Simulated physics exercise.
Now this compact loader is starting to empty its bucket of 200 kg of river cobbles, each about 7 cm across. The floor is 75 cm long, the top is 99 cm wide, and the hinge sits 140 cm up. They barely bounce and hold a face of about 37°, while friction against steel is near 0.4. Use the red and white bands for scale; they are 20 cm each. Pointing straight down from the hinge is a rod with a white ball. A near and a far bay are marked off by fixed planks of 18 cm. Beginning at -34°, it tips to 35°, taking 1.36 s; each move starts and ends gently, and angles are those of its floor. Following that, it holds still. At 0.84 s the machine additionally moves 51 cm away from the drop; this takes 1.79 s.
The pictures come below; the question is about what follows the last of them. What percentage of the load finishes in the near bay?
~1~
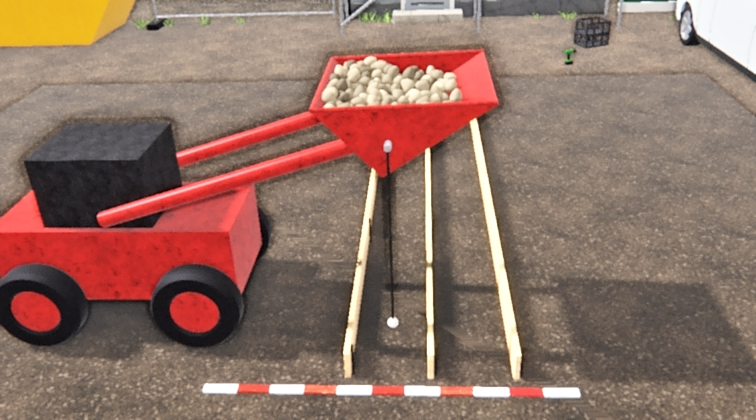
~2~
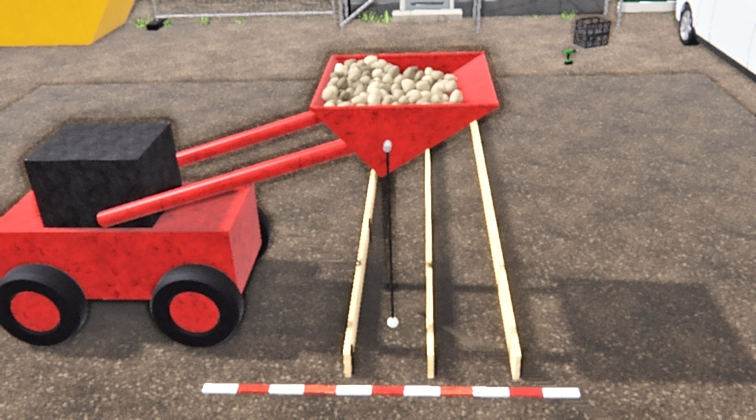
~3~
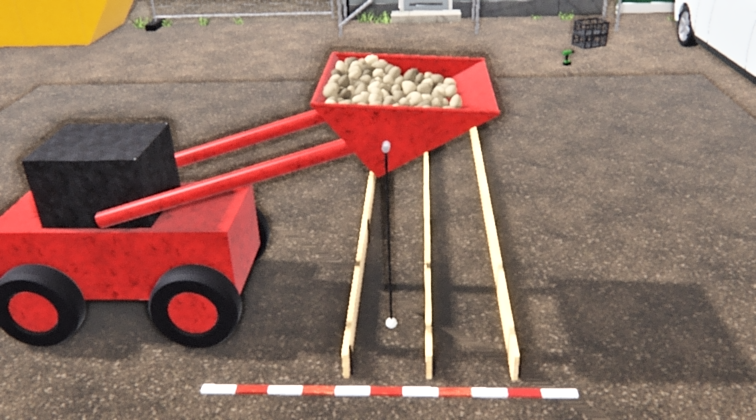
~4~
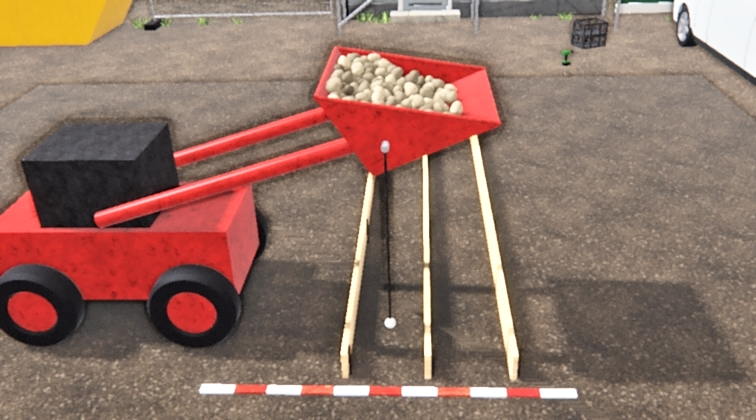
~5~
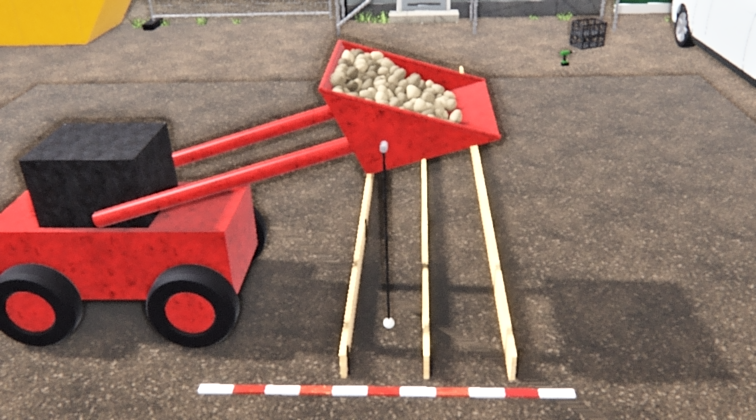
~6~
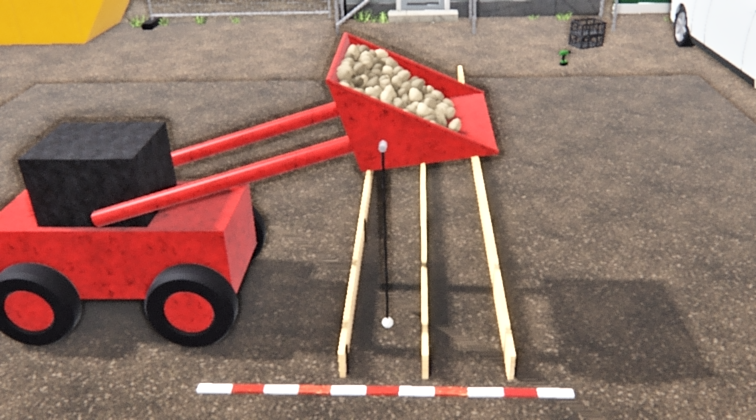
About 0 per cent.
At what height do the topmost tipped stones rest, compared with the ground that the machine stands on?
I'd put it at roughly 22 cm above the ground.
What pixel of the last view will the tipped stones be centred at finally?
The resting stones are centred at roughly (486, 299).
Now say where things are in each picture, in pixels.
Lip at (498, 103), floor tilted -34°, highest stones at (371, 73), in the first frame.
Lip at (498, 105), floor tilted -33°, highest stones at (368, 73), in the second frame.
The bucket is at -29°, its lip at (499, 113); the top of the load is at (350, 71), in the third frame.
Lip at (500, 124), floor tilted -23°, highest stones at (350, 66), in the fourth frame.
Lip at (500, 138), floor tilted -16°, highest stones at (353, 62), in the fifth frame.
The bucket is at -8°, its lip at (497, 153); the top of the load is at (359, 57), in the sixth frame.
A little later the floor is at 24°; 100 % in the bucket; the foremost stones are at (455, 158).
Then the floor is at 35°; 41 % in the bucket, 52 % in the far bay, 6 % past the last board; the foremost stones are at (518, 274).
Later still the floor is at 35°; 0 % in the bucket, 63 % in the far bay, 37 % past the last board; the foremost stones are at (715, 295).
In the end the floor is at 35°; 0 % in the bucket, 63 % in the far bay, 37 % past the last board; the foremost stones are at (715, 295).
